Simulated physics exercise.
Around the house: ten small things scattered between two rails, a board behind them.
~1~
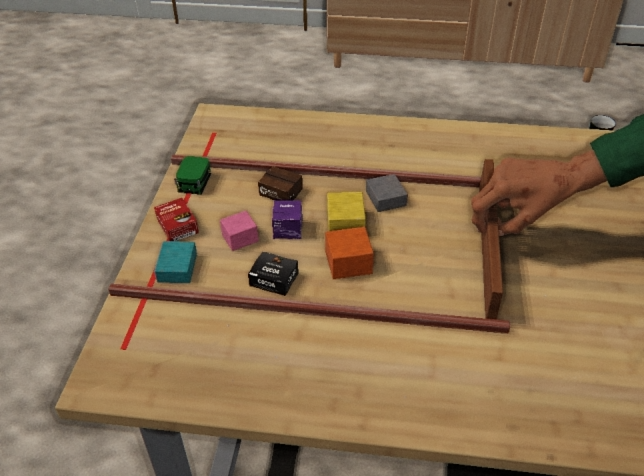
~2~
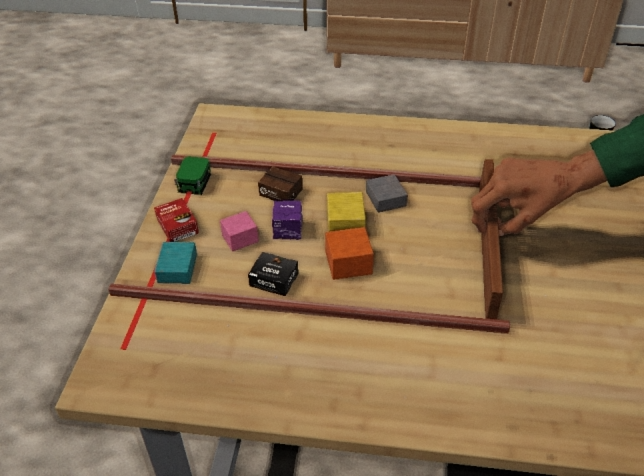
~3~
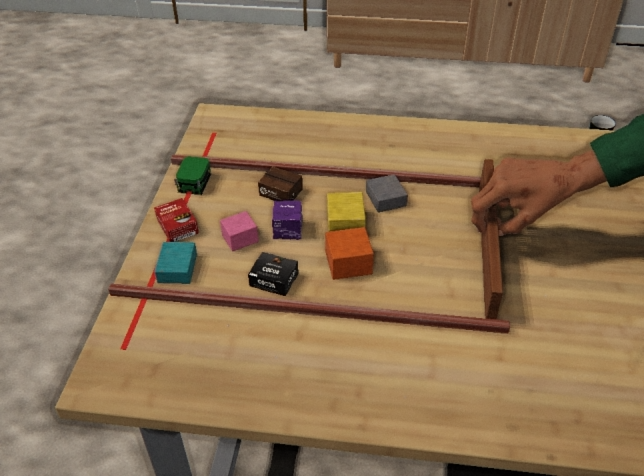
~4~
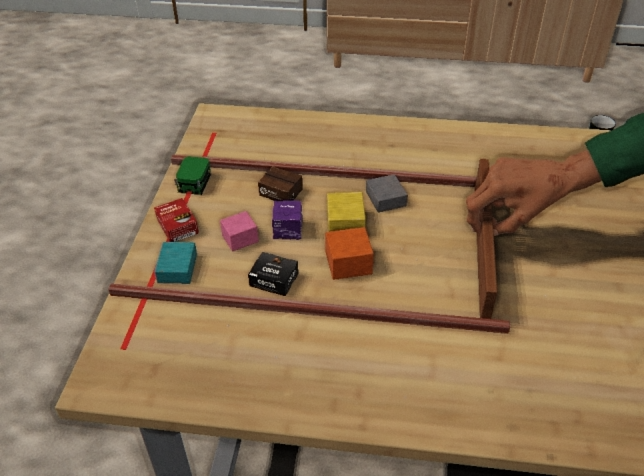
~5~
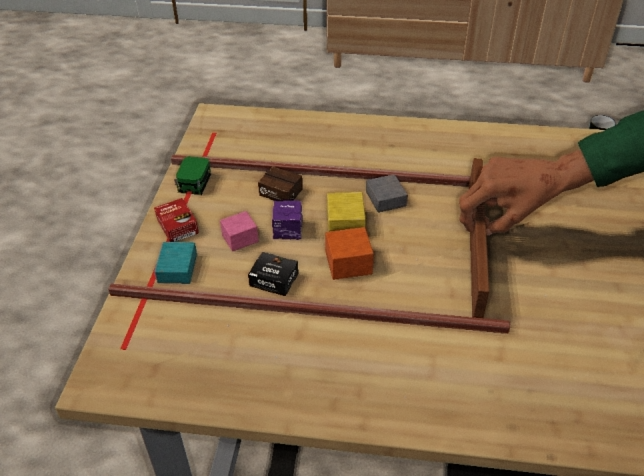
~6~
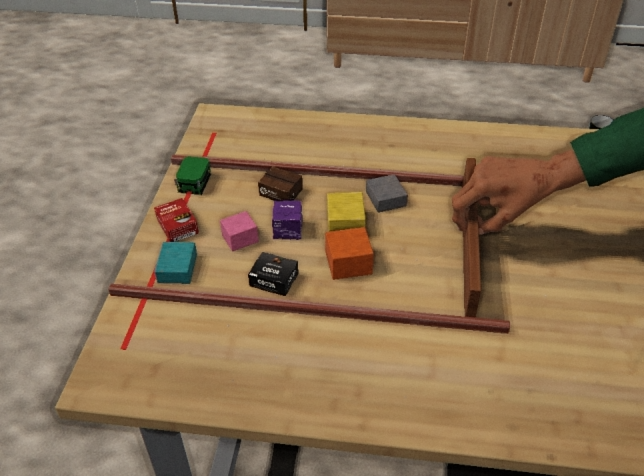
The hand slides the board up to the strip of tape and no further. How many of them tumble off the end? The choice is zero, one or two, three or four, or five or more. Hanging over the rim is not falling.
The number that fall off is five or more.
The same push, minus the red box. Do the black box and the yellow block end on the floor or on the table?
The black box is kept, the yellow block remains up.
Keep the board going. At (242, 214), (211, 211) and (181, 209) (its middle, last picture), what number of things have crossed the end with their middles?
Past the end: 0, 2 and 6.
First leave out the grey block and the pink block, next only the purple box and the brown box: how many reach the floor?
4 in the first case, 4 in the second.
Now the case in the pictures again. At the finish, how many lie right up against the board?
It touches 4.
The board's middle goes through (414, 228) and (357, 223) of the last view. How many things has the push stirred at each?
0 and 3.
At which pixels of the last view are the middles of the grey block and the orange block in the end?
Near (180, 173) and (147, 232).
A little later, none off yet; green case at rest near (194, 176); red box at rest near (176, 220); turquoise block at rest near (176, 263).
When it is over, the number that fall off is five or more; down, purple box, brown box, pink block, turquoise block, red box and green case.
